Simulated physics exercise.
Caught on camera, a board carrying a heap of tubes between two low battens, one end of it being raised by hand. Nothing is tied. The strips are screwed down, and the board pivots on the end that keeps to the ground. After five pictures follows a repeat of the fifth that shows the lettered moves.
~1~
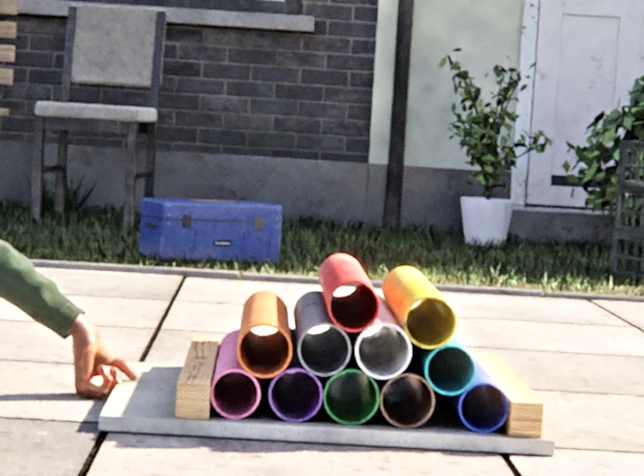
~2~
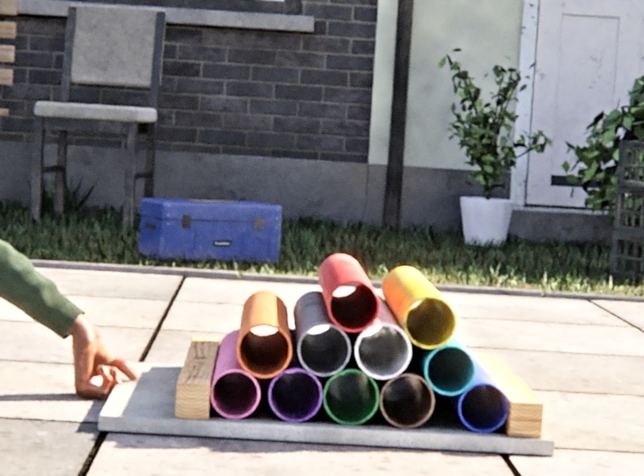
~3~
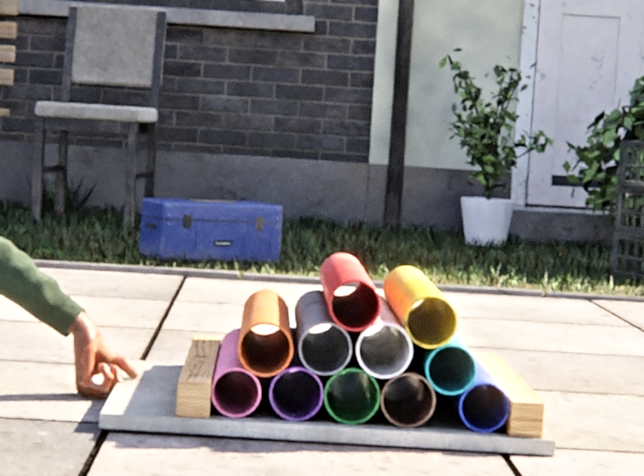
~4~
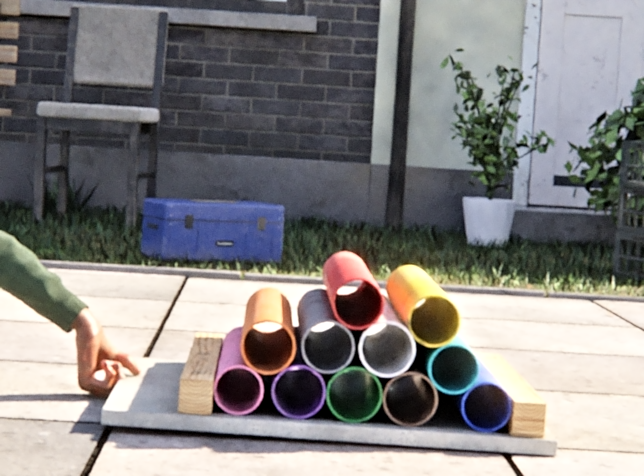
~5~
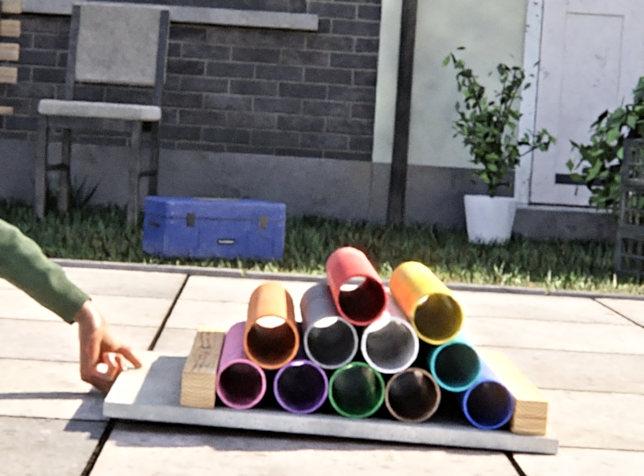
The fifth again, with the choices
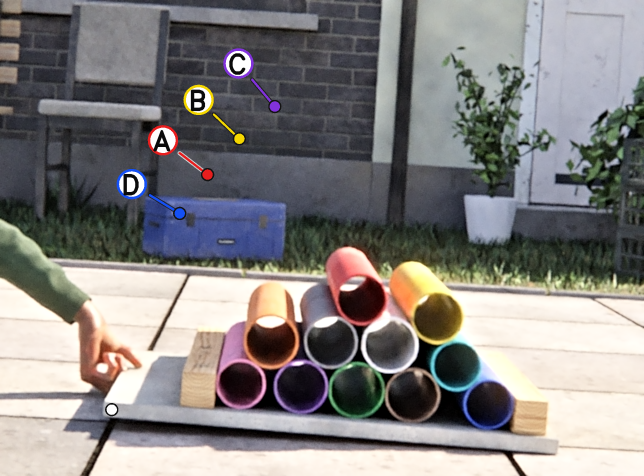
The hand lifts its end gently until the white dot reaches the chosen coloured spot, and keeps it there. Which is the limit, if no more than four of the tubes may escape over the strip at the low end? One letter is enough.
It can be raised to D.
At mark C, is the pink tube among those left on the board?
Yes.
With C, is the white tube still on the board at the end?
No, with C.
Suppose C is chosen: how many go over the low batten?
At C the number is six.
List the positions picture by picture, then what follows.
Turquoise tube (450, 370); grey tube (324, 350); orange tube (265, 351), in the first frame.
Orange tube (264, 350); white tube (383, 351), in the second frame.
Board (324, 387); pink tube (236, 393); purple tube (296, 394), in the third frame.
Board (326, 386); pink tube (238, 390); purple tube (299, 392), in the fourth frame.
Board (328, 381); pink tube (240, 384); purple tube (301, 387), in the fifth frame.
On the marked copy, A at (208, 175); B at (240, 139); C at (275, 106); D at (180, 214); the white dot at (112, 410).
With D. Early on, board at 17°.
Further on, board at 28°.
At the end, board at 28°, four over the low batten (turquoise, white, red, yellow).
As for the rest, A six over the low batten; B six over the low batten; C six over the low batten.
